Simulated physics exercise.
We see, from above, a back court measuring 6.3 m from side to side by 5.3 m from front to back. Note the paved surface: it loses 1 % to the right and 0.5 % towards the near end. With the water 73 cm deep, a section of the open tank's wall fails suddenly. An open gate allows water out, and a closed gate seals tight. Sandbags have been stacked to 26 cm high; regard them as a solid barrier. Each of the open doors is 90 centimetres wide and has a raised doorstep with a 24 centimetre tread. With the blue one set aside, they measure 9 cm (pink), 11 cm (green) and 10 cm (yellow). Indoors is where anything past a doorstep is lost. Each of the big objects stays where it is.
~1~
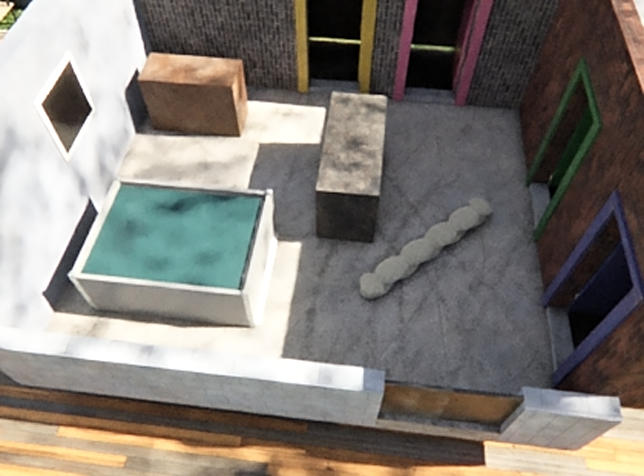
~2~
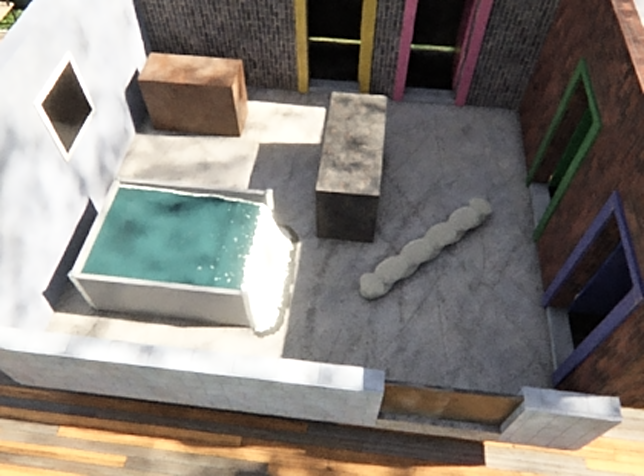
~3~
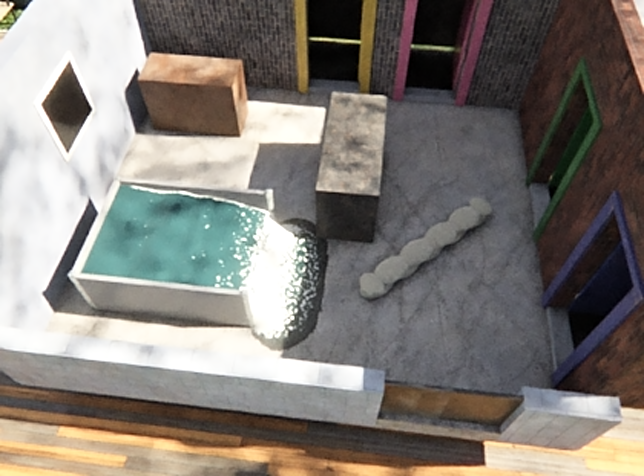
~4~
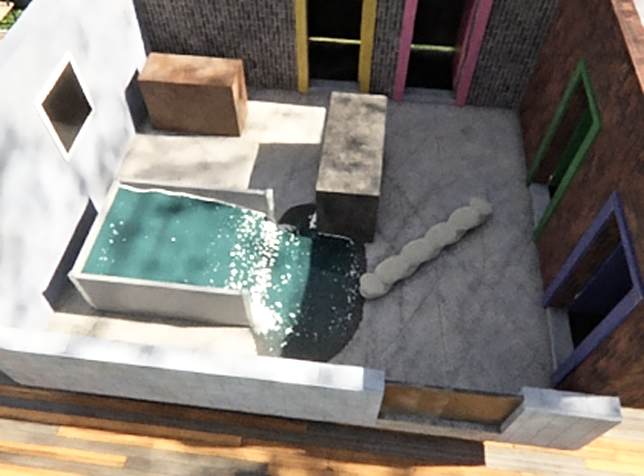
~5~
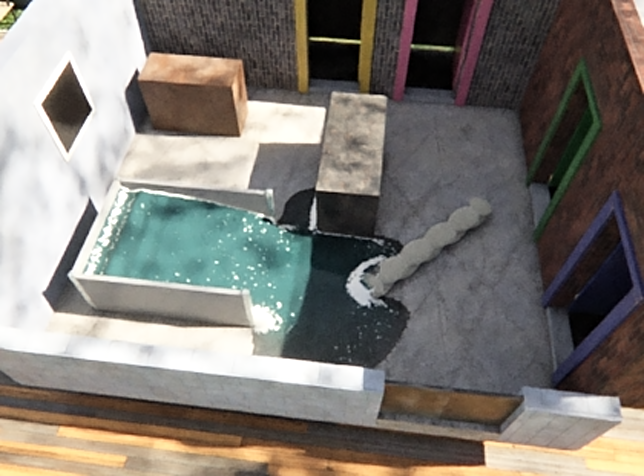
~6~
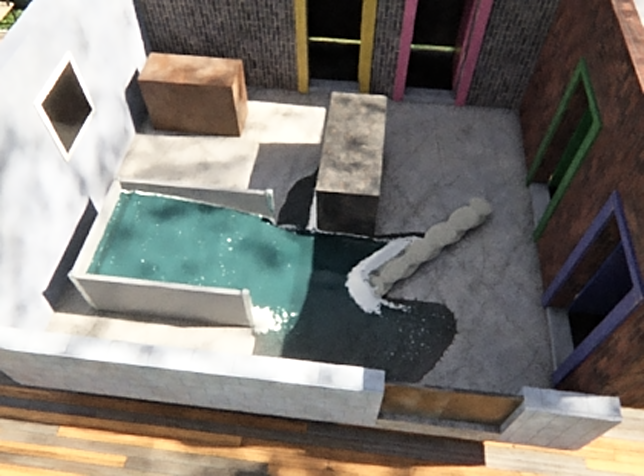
A walled courtyard with a pale paved floor is seen from above by a still camera. A white-sided tank of teal water sits at left, with a brown block behind it, a grey block and a diagonal row of sandbags near the middle, and yellow, pink, green and blue doorways around. Water bursts from the tank's right side, foams across the paving, strikes the sandbags and spreads toward the near right.
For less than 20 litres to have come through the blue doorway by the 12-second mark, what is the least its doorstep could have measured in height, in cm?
25 cm or so.
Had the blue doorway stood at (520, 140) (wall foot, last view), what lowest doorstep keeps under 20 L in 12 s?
Roughly 19 cm.
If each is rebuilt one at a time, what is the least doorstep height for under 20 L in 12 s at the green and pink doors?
Roughly 8.5 cm for the green door and roughly 11.0 cm for the pink door.
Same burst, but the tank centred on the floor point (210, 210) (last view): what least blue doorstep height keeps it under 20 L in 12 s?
Then roughly 14.5 cm.
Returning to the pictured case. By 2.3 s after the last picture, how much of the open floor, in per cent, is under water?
Wet: Close to 60 %.
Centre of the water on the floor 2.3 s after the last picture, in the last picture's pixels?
Centre of the water: Approx. (367, 256) px.
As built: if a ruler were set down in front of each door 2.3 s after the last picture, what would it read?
Depths in cm: Yellow 7, green 10, blue 25, pink 15.
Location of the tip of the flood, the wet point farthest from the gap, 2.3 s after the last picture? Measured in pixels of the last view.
The farthest wet point is roughly at (509, 111) in the last view.
Then, 0.7 s after the last picture water covers 40 % of the floor, deepest (44 cm) near (383, 268); 10 cm at the blue door, 5 litres in over its 8 cm doorstep.
Then, 2.3 s after the last picture water covers 60 % of the floor, deepest (30 cm) near (531, 416); 25 cm at the blue door, 125 litres in over its 8 cm doorstep.
Then, 11.3 s after the last picture water covers 95 % of the floor, deepest (10 cm) near (35, 356); 8 cm at the blue door, 285 litres in over its 8 cm doorstep.
At the blue door as built, the water peaked near 26 cm, 1.9 s after the last picture.
With a doorstep of 21 cm, 42 litres would have come in within the 12 s; with 28 cm, 11 litres. So under 20 litres takes about 25 cm.
